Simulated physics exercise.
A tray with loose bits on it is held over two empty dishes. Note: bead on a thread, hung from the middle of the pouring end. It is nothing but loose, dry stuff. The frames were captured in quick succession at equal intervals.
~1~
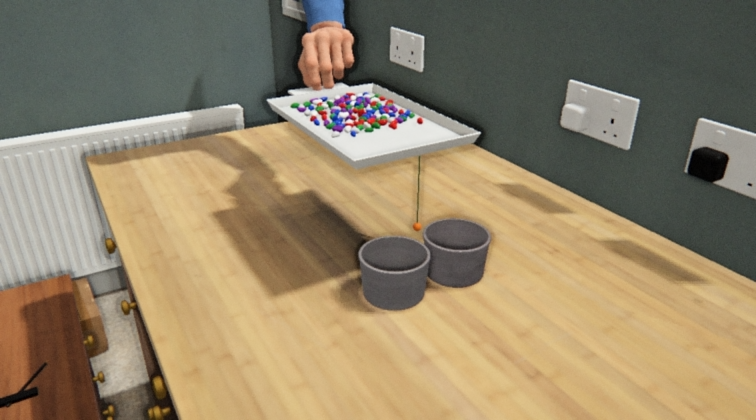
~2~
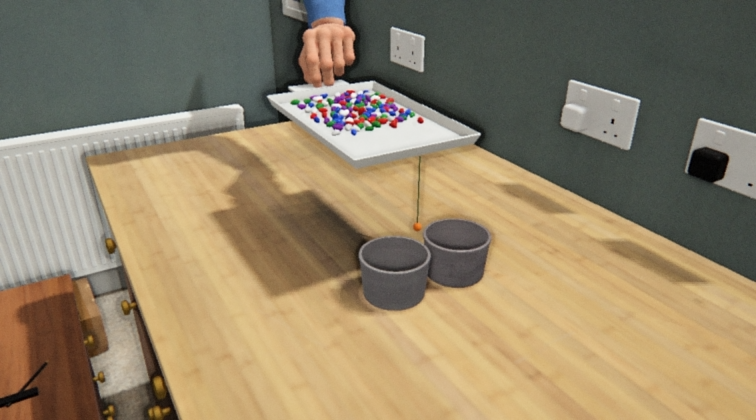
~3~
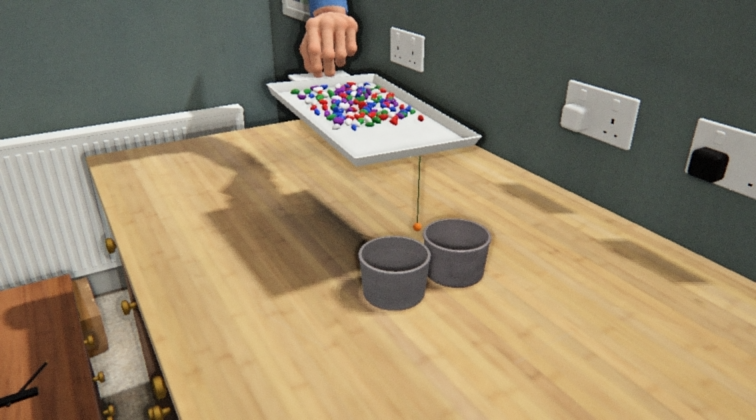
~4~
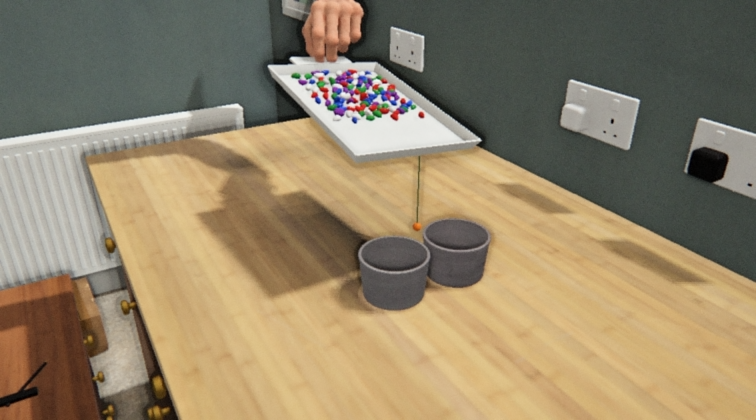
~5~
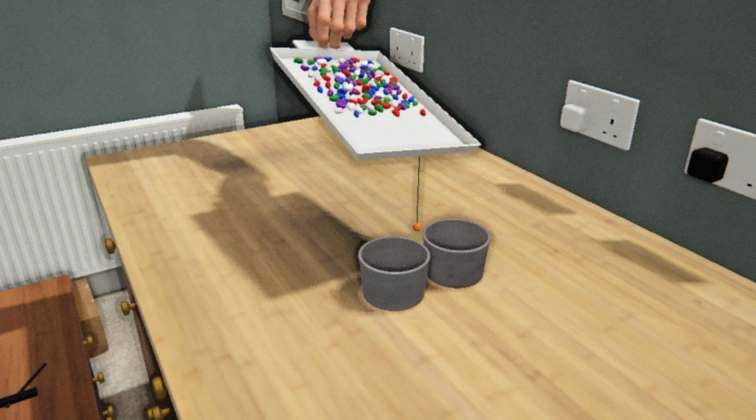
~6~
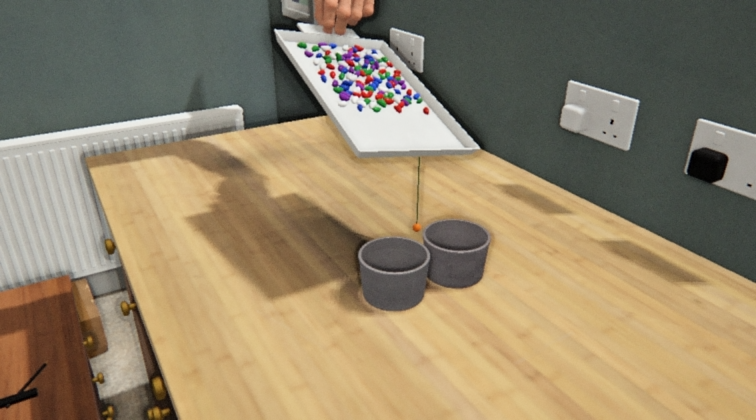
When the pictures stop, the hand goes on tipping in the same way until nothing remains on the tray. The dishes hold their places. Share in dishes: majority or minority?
Most of the load will miss the dishes.
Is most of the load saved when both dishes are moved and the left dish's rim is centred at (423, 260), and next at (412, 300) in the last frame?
Past half, then shy of half.
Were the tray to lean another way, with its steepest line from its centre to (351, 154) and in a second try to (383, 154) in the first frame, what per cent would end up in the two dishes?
In order, some 20 % and some 20 %.
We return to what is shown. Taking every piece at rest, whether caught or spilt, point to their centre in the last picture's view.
I'd put the middle somewhere around (511, 279).
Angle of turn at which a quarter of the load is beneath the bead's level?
Around 70°, give or take.
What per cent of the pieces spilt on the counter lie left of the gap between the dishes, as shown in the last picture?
Roughly 0 in a hundred.
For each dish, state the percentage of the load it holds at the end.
For the left dish 0 %, for the right dish 30 %.
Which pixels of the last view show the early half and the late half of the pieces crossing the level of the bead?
First around (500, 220), afterwards around (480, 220).
Soon, tray tipped steeply; about half on the tray; a stray few in the right dish; a small part outside both; about half in the air.
A while on, tray tipped past a quarter turn; about a third in the right dish; about two thirds outside both; a stray few in the air.
Towards the end, tray tipped past a quarter turn; about a third in the right dish; about two thirds outside both.
Finally, tray tipped past a quarter turn; none in the left dish; about a third in the right dish; about two thirds outside both.
